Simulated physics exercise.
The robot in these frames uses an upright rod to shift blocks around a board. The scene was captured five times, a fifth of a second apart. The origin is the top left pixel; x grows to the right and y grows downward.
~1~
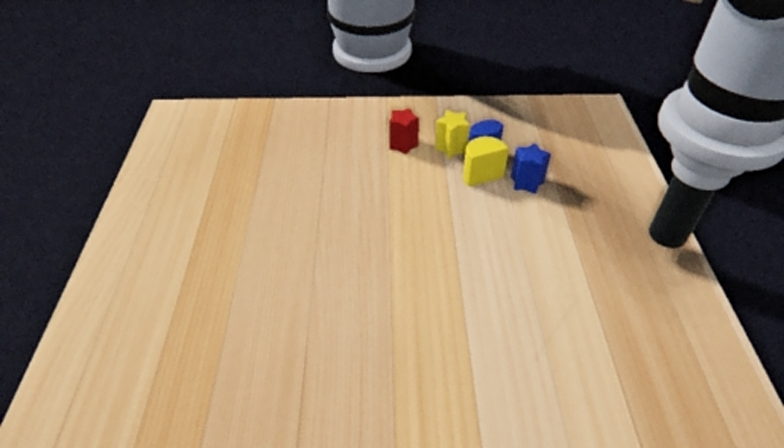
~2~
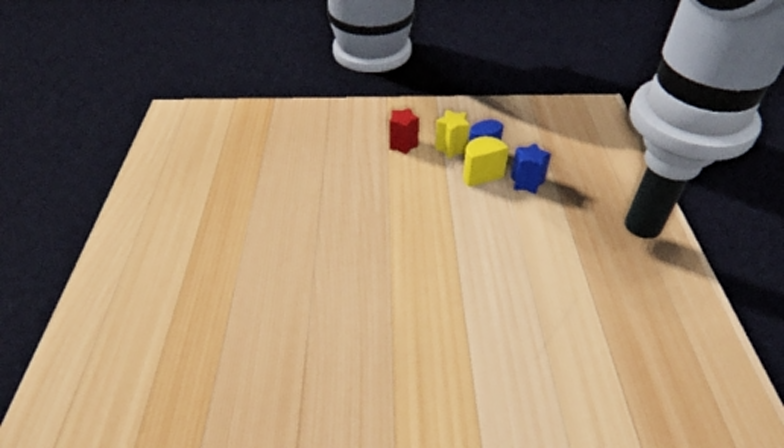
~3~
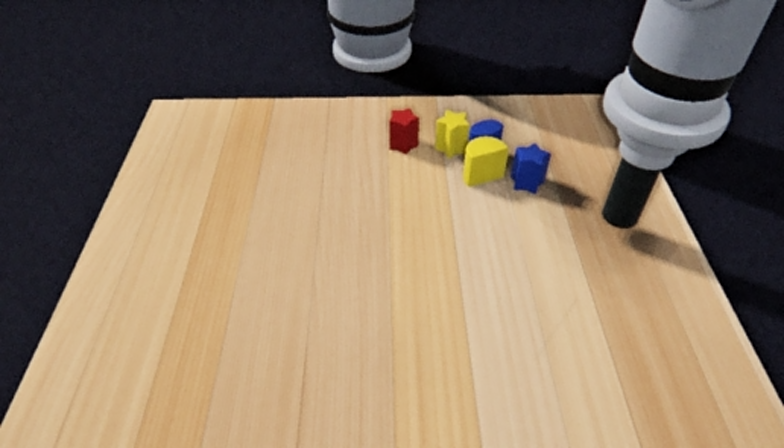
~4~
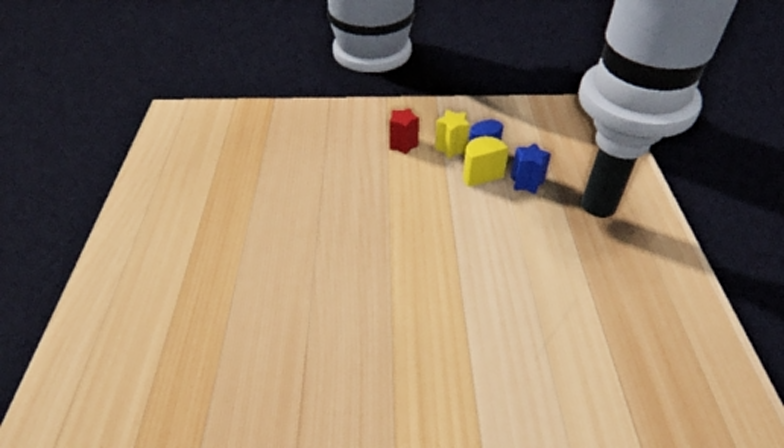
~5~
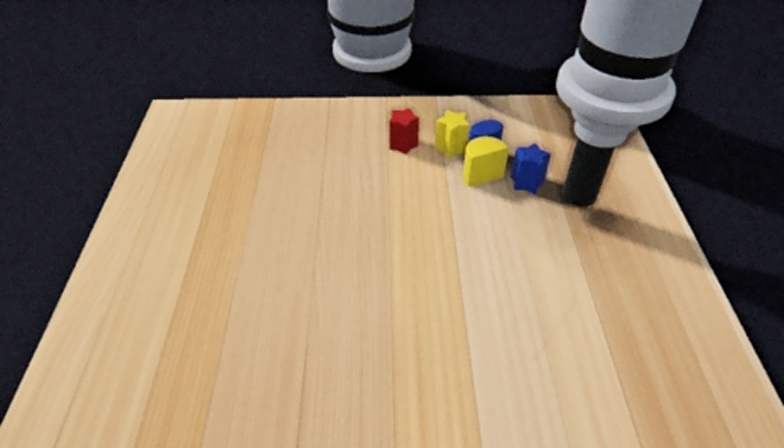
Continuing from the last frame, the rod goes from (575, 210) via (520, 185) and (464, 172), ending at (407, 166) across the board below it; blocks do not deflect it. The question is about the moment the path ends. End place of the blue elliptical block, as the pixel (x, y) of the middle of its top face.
The centre of its top face lies at (480, 113).
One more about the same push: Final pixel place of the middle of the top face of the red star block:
Located at (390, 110).
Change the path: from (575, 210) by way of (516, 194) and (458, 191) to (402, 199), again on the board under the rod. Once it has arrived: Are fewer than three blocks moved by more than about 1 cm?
Going by the path, yes.
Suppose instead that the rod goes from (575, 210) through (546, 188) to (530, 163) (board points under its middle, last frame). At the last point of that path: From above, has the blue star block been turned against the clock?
Yes, that is what happens.
On the path given first. One third of the way, rod at (522, 170); yellow star block at (452, 117); yellow half-round block at (474, 143), turned 35° anticlockwise; blue elliptical block at (485, 124), turned 15° clockwise; blue star block at (510, 138), turned 35° clockwise.
Two thirds of the way, rod at (464, 158); yellow star block at (445, 113), turned 20° anticlockwise; yellow half-round block at (440, 134), turned 30° anticlockwise; blue elliptical block at (480, 113), turned 15° anticlockwise; blue star block at (496, 129), turned 85° clockwise.
At the end, rod at (407, 151); red star block at (388, 108), turned 45° clockwise; yellow star block at (445, 113), turned 20° anticlockwise; yellow half-round block at (386, 124); blue elliptical block at (480, 113), turned 15° anticlockwise; blue star block at (496, 129), turned 85° clockwise.
